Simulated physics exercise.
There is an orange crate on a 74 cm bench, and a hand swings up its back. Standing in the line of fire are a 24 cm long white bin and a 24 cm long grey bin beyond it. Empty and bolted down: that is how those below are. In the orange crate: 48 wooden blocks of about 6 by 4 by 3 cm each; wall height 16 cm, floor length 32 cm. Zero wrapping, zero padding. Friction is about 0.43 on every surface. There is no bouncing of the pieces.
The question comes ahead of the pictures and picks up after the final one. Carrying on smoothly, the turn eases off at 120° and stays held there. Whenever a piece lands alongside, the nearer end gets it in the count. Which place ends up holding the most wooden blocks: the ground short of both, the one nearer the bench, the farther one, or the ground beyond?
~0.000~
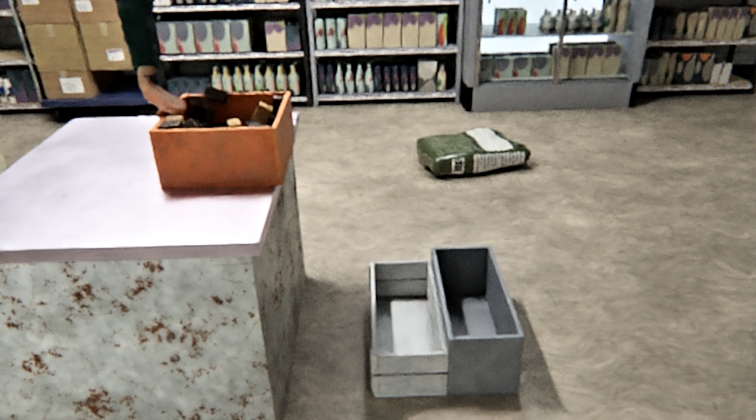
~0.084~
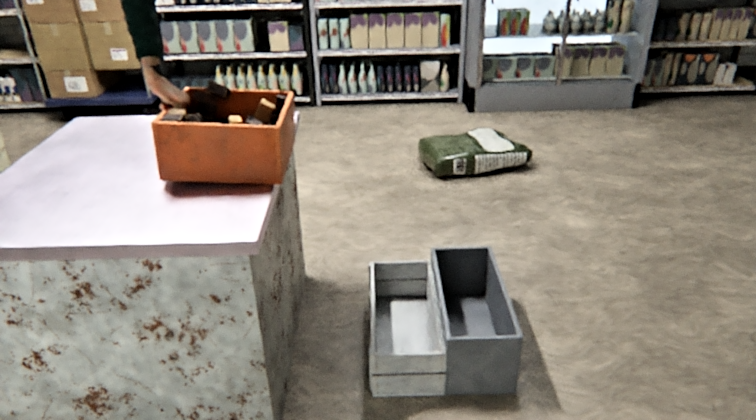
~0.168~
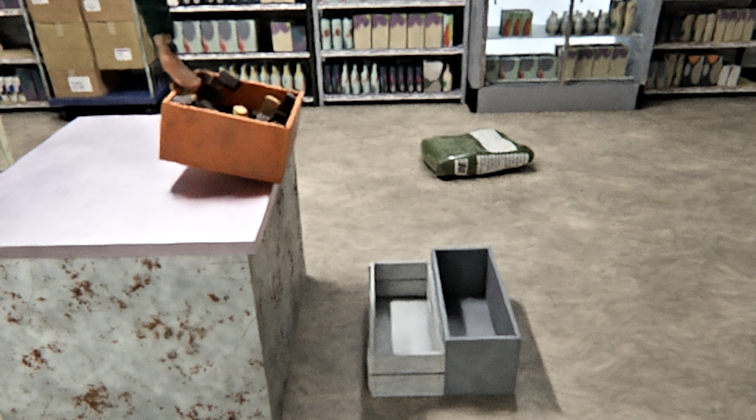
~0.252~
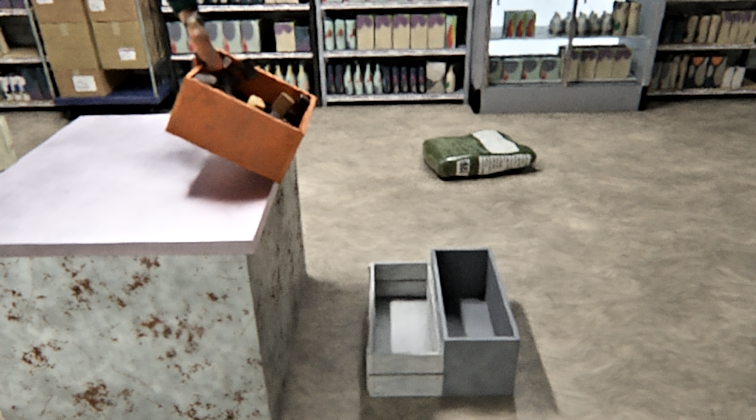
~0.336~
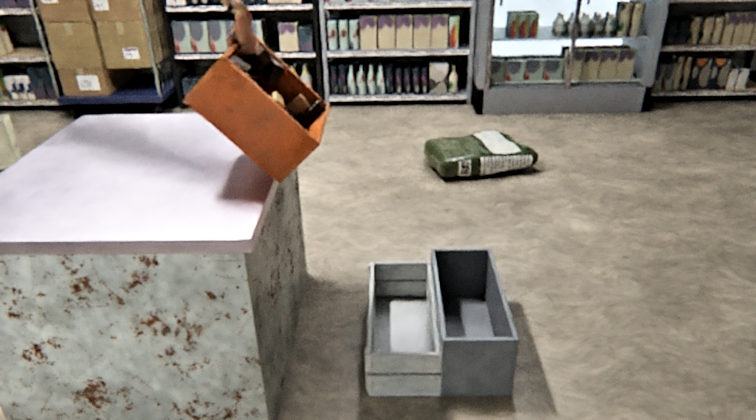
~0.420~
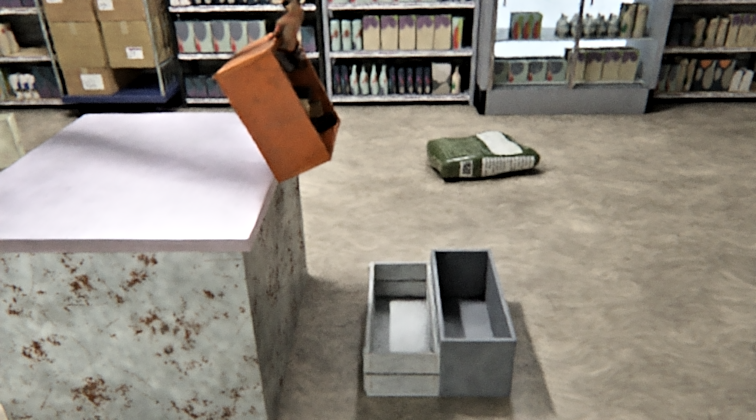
Nearer.
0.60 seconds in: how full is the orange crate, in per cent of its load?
Roughly 85 percent.
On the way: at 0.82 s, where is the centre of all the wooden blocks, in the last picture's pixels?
(371, 210).
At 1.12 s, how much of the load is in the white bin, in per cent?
By that time, roughly 40 percent.
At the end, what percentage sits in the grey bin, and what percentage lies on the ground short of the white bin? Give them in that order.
30 and 0 %.
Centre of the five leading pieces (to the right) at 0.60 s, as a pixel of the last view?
Their centre is around (368, 128).
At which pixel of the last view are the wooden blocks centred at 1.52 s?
Look near pixel (415, 334).
After 0.60 s, tilt 103°; 41 still in the orange crate and 7 in the air.
After 0.82 s, tilt 120°; 20 still in the orange crate, 2 in the white bin, 3 in the grey bin and 23 in the air.
After 1.12 s, tilt 120°; 2 still in the orange crate, 20 in the white bin, 14 in the grey bin, 1 on the ground short of the white bin and 11 in the air.
When it is over (at 1.52 s), 33 in the white bin, 14 in the grey bin and 1 on the ground short of the white bin.
